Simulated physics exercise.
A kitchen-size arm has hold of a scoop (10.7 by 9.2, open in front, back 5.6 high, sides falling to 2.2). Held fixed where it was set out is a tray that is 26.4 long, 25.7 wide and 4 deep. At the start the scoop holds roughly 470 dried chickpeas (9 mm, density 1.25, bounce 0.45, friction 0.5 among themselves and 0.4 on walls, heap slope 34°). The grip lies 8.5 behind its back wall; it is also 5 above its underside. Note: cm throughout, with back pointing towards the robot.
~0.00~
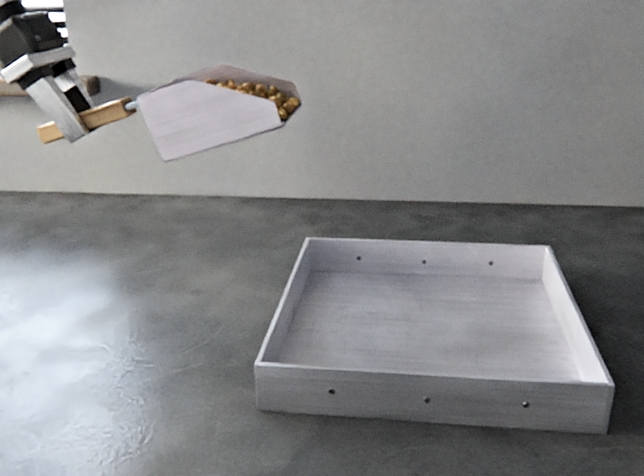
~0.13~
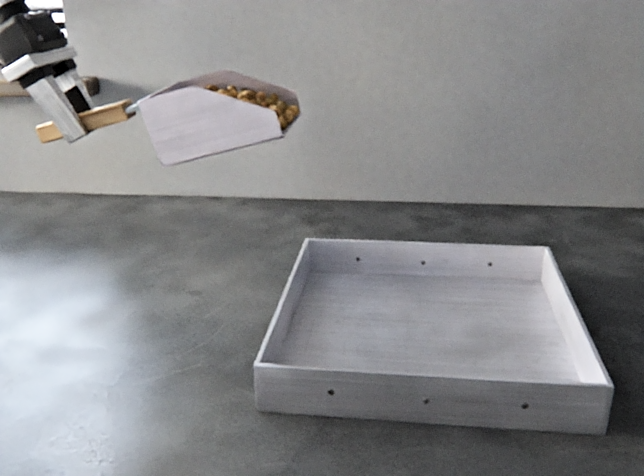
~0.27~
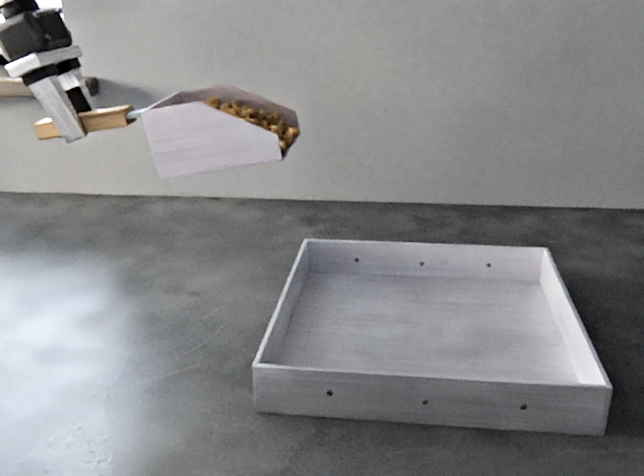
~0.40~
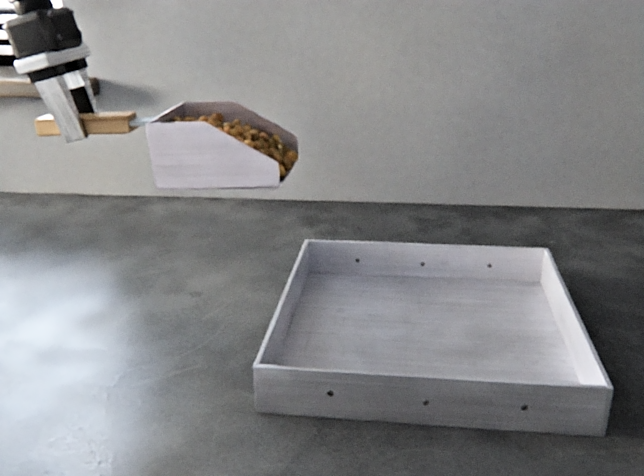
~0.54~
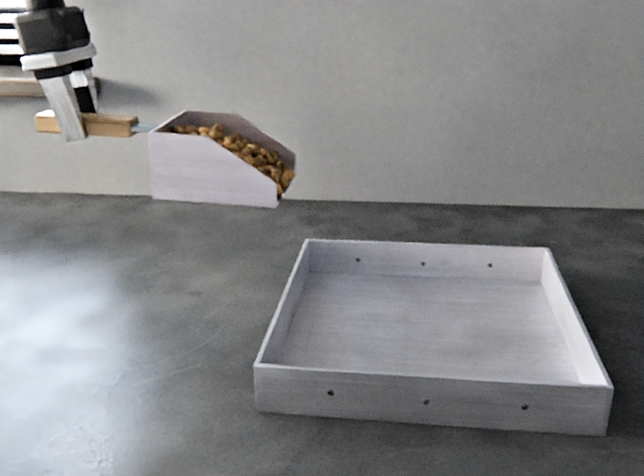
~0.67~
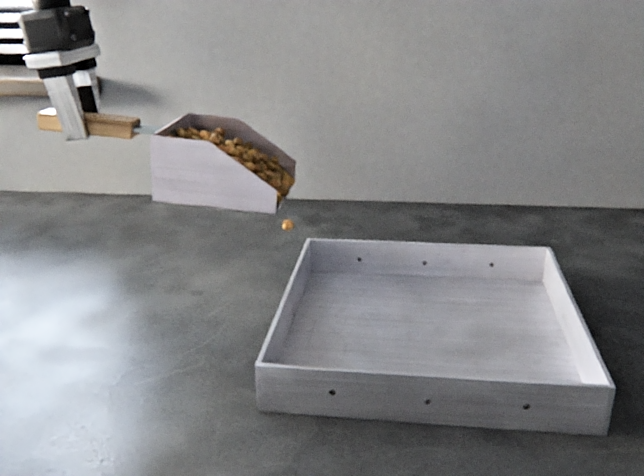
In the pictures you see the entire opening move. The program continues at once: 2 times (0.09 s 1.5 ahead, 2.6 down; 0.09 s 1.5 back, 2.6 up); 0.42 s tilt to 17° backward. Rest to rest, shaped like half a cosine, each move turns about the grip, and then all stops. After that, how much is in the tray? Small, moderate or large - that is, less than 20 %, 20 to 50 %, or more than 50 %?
Moderate.
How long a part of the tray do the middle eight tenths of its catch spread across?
14 cm.
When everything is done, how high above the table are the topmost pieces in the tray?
Around 2.0 cm above the table.
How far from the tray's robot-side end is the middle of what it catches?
It comes to around 7 cm.
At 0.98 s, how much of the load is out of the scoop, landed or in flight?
20 %.
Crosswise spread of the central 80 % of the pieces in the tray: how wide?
About 14 cm.
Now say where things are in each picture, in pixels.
In the first frame, scoop floor at (225, 131), tilted 17° backward; upper third of the load around (221, 99), from x 155 to 295, top at y 85; 471 on the scoop.
In the second frame, scoop floor at (224, 138), tilted 15° backward; upper third of the load around (218, 106), from x 155 to 295, top at y 90.
In the third frame, scoop floor at (223, 152), tilted 9° backward; upper third of the load around (209, 120), from x 160 to 295, top at y 100.
In the fourth frame, scoop floor at (221, 169), tilted 3° backward; upper third of the load around (205, 137), from x 160 to 295, top at y 115.
In the fifth frame, scoop floor at (218, 181), tilted 3° forward; upper third of the load around (202, 149), from x 160 to 290, top at y 130.
In the sixth frame, scoop floor at (218, 185), tilted 5° forward; upper third of the load around (202, 153), from x 160 to 290, top at y 130; 470 on the scoop, 1 in flight or on a rim.
By 0.98 s, tilted 5° forward, highest piece 17 above the table; 382 on the scoop, 63 in the tray, 26 in flight or on a rim.
By 1.29 s, tilted 10° backward, highest piece 21 above the table; 313 on the scoop, 146 in the tray, 12 in flight or on a rim.
By 1.65 s, tilted 17° backward, highest piece 23 above the table; 313 on the scoop, 158 in the tray.
By 2.70 s, tilted 17° backward, highest piece 23 above the table; 313 on the scoop, 158 in the tray.
Final count, 313 on the scoop, 158 in the tray. That is 34 % in the tray.
